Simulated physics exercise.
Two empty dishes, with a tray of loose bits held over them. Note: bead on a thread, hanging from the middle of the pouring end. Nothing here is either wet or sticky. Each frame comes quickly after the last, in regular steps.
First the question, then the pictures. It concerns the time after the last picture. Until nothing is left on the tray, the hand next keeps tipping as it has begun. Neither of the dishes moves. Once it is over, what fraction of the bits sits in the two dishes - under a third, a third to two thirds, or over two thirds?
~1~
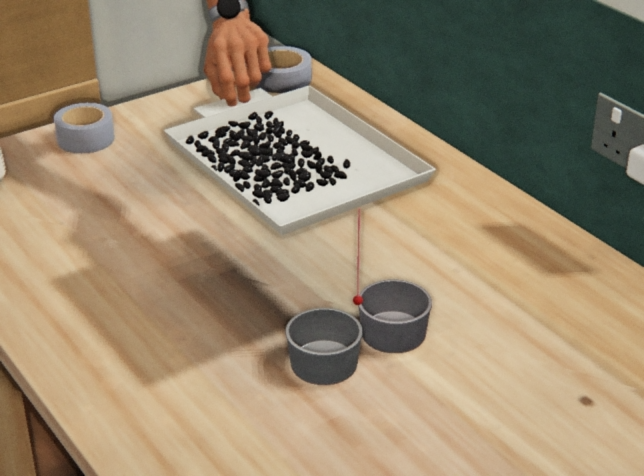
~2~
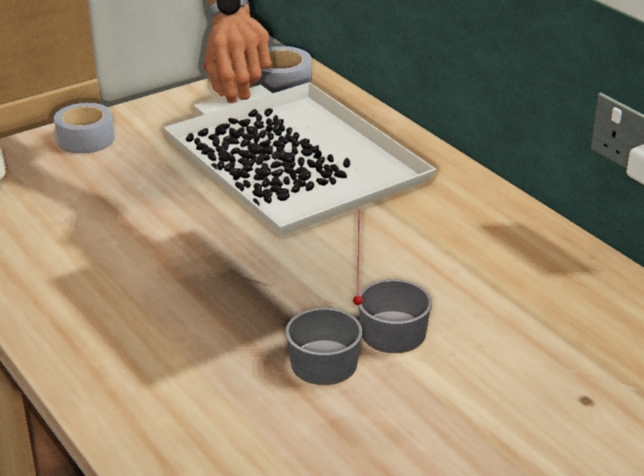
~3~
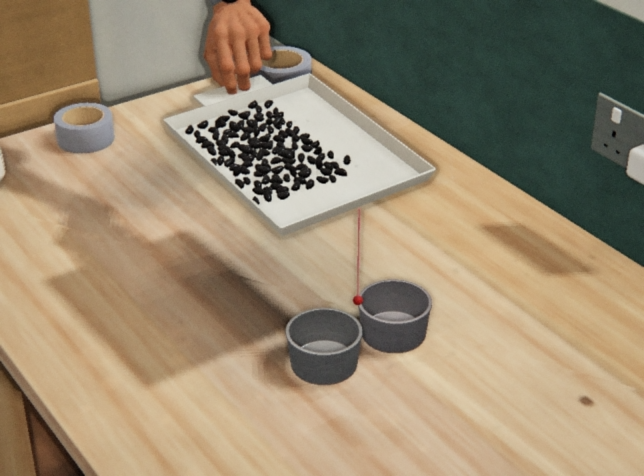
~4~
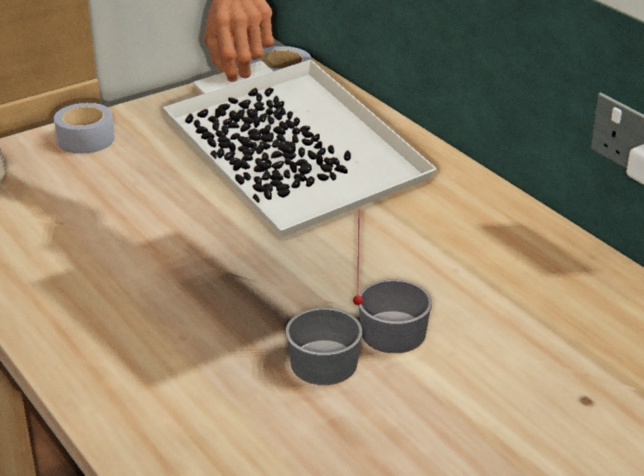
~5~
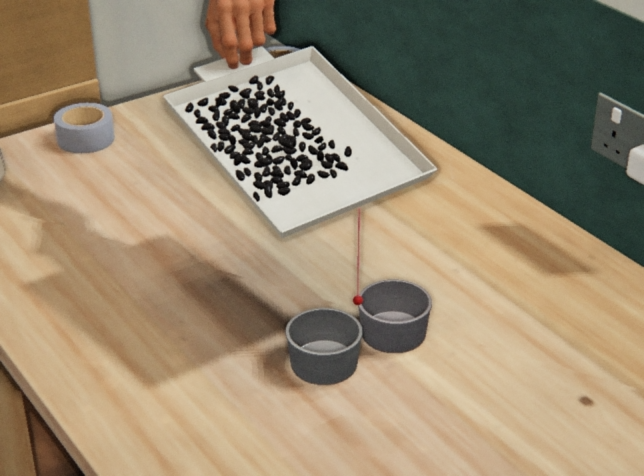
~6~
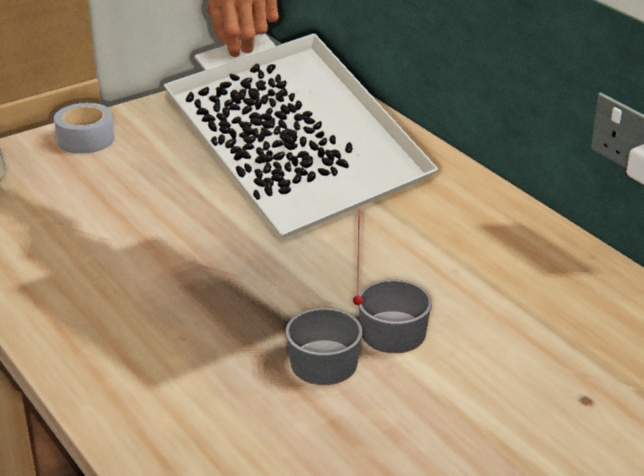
The dishes hold under a third of the bits.
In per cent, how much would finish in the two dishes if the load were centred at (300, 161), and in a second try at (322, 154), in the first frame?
In order, 10 per cent then 10 per cent.
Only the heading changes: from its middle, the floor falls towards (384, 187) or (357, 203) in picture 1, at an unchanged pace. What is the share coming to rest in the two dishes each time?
Lab note: Try one about 30 %, try two about 20 %.
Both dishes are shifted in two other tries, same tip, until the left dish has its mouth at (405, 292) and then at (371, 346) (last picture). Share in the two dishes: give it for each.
In the first position around 0 percent, in the second around 40 percent.
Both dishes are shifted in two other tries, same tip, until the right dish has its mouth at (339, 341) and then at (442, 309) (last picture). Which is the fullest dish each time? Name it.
Result 1: The right-hand one; result 2: The left-hand one.
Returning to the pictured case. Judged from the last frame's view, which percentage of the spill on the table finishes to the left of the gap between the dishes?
Near 60 per cent.
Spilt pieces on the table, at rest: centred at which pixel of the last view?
Centre at rest: About (328, 413).
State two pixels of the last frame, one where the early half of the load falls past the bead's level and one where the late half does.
It passes near (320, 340) first and then near (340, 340).
Soon after the last picture, tray tipped steeply; most on the tray; a small part outside both; a small part in the air.
A little later, tray tipped past a quarter turn; a small part on the tray; a small part in the left dish; a stray few in the right dish; about half outside both; about a third in the air.
Later still, tray tipped past a quarter turn; about a quarter in the left dish; most outside both.
At rest, tray tipped past a quarter turn; about a quarter in the left dish; none in the right dish; most outside both.
